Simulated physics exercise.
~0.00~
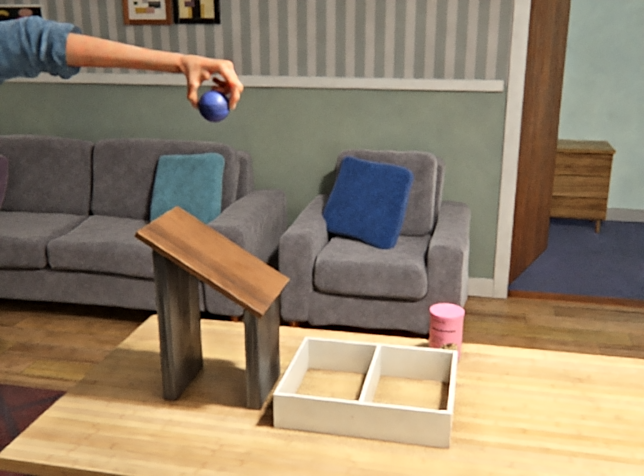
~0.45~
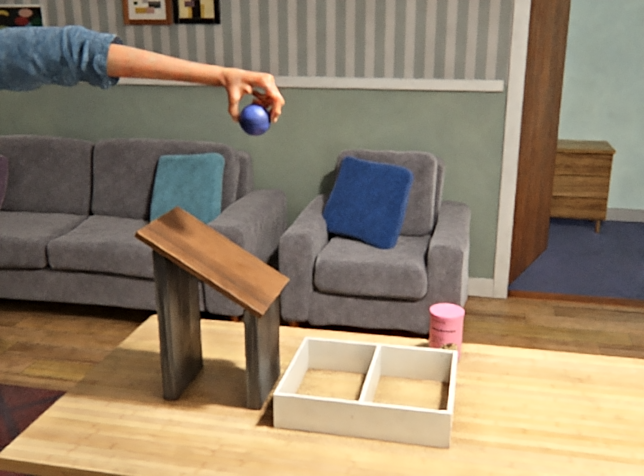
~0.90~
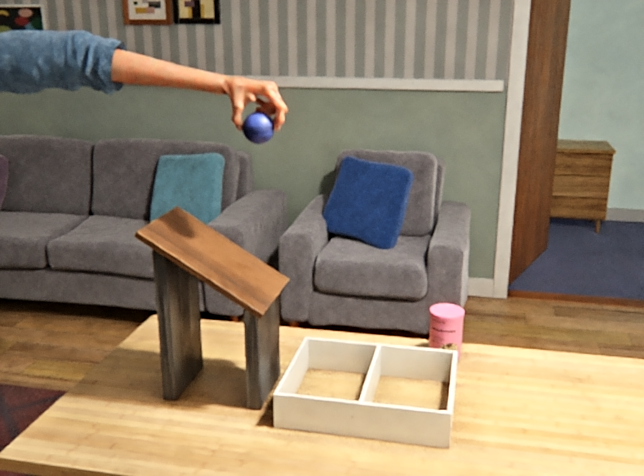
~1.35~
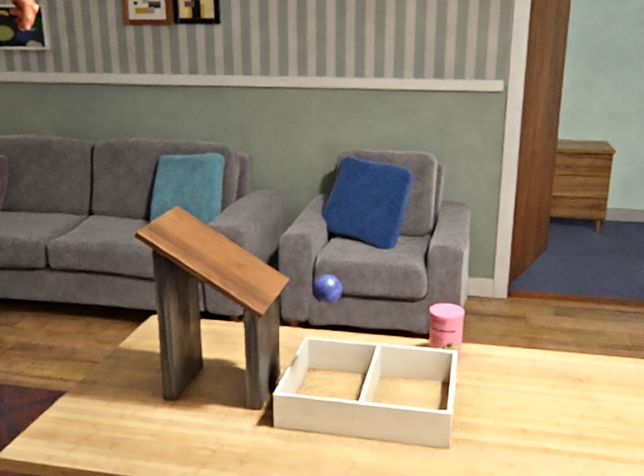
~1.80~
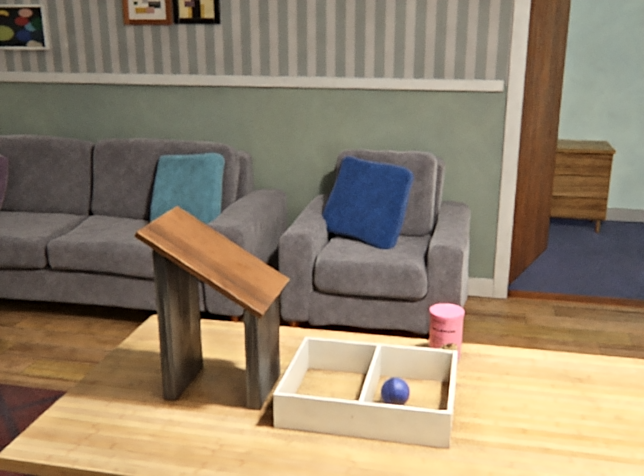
In the video, a hand carries a blue ball rightward above a sloping wooden board and lets it go, and the ball drops past the board's lower end toward a white two-bay tray. It ends in the farther bay, while a pink tin stays in place.
